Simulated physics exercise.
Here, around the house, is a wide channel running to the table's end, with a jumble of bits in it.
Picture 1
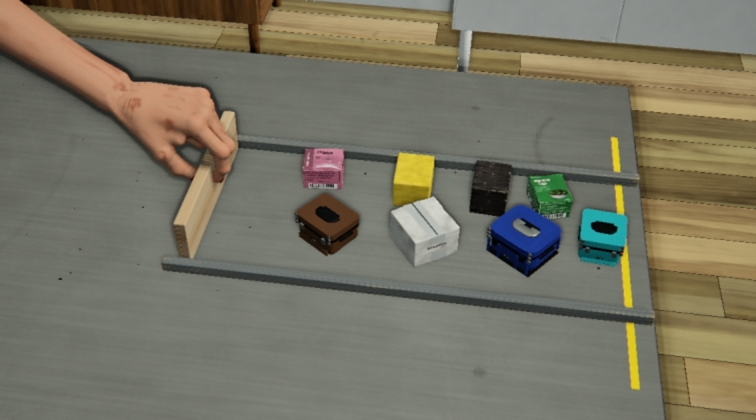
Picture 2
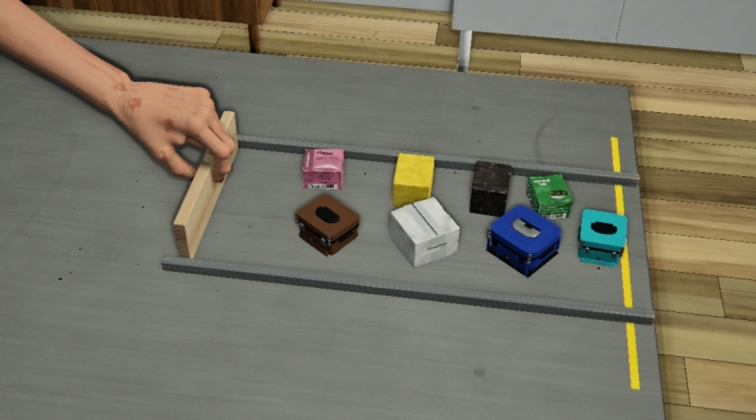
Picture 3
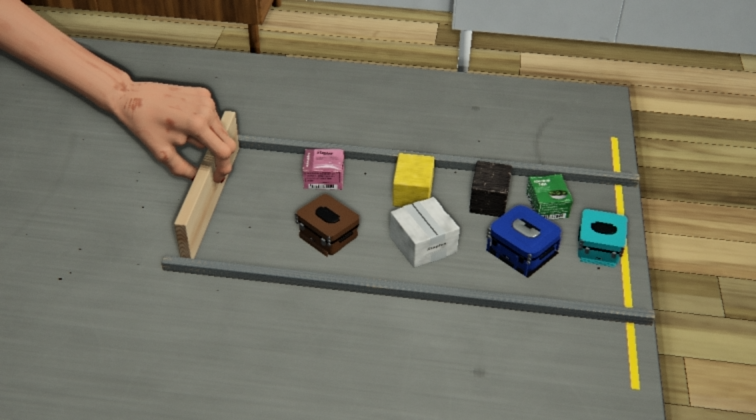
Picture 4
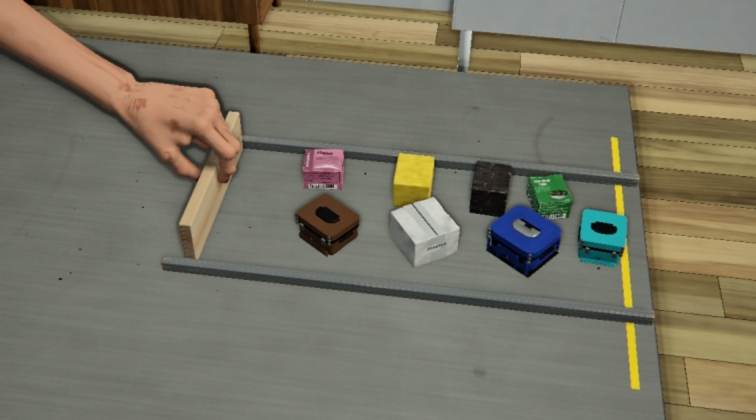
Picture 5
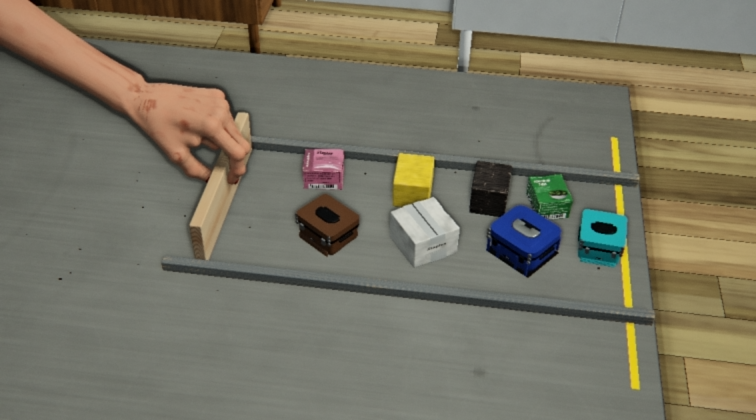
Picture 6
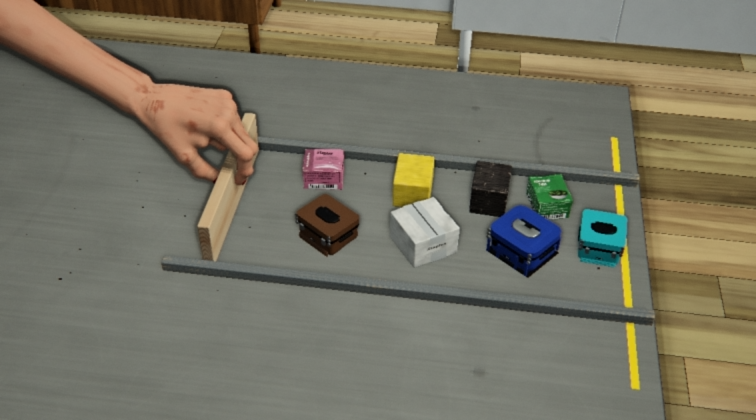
On a gray tabletop indoors, a hand held a wooden board upright between two rails, then slid it slightly right toward a group of colorful boxes and blocks, which all stayed still.
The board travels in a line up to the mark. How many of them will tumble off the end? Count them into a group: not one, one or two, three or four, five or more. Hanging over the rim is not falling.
Group: Five or more.
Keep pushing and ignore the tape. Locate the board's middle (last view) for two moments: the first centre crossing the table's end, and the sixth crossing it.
The first one at (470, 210), the next at (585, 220).
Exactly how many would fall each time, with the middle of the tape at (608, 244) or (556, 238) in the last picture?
In order, 6 then 4.
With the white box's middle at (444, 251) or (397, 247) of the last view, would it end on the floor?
At the first spot it drops over the edge, and at the second it drops over the edge.
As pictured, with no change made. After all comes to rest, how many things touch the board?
2 are in contact with it.
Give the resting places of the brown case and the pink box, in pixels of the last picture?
Middles: Around (653, 249) and around (642, 199).
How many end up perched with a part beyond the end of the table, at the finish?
You'd get 2.
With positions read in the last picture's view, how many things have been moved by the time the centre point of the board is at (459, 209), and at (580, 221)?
Counts: 8 and 8.
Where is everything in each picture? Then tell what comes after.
The first picture shows turquoise case (601, 238); green box (549, 197); blue case (524, 240); board (209, 183); tape (623, 245).
The second picture shows green box (549, 197); brown case (328, 226).
The third picture shows blue case (524, 240); yellow block (413, 181).
The fourth picture shows turquoise case (601, 239); white box (424, 232).
The fifth picture shows green box (549, 197); black block (490, 189).
The sixth picture shows turquoise case (601, 239); green box (549, 197); blue case (524, 240); board (230, 185); tape (623, 245).
Soon after, none off yet; turquoise case at rest near (601, 239); green box at rest near (549, 197); blue case at rest near (528, 240).
In the end, the number that fall off is five or more; gone, yellow block, white box, black block, blue case, green box and turquoise case.
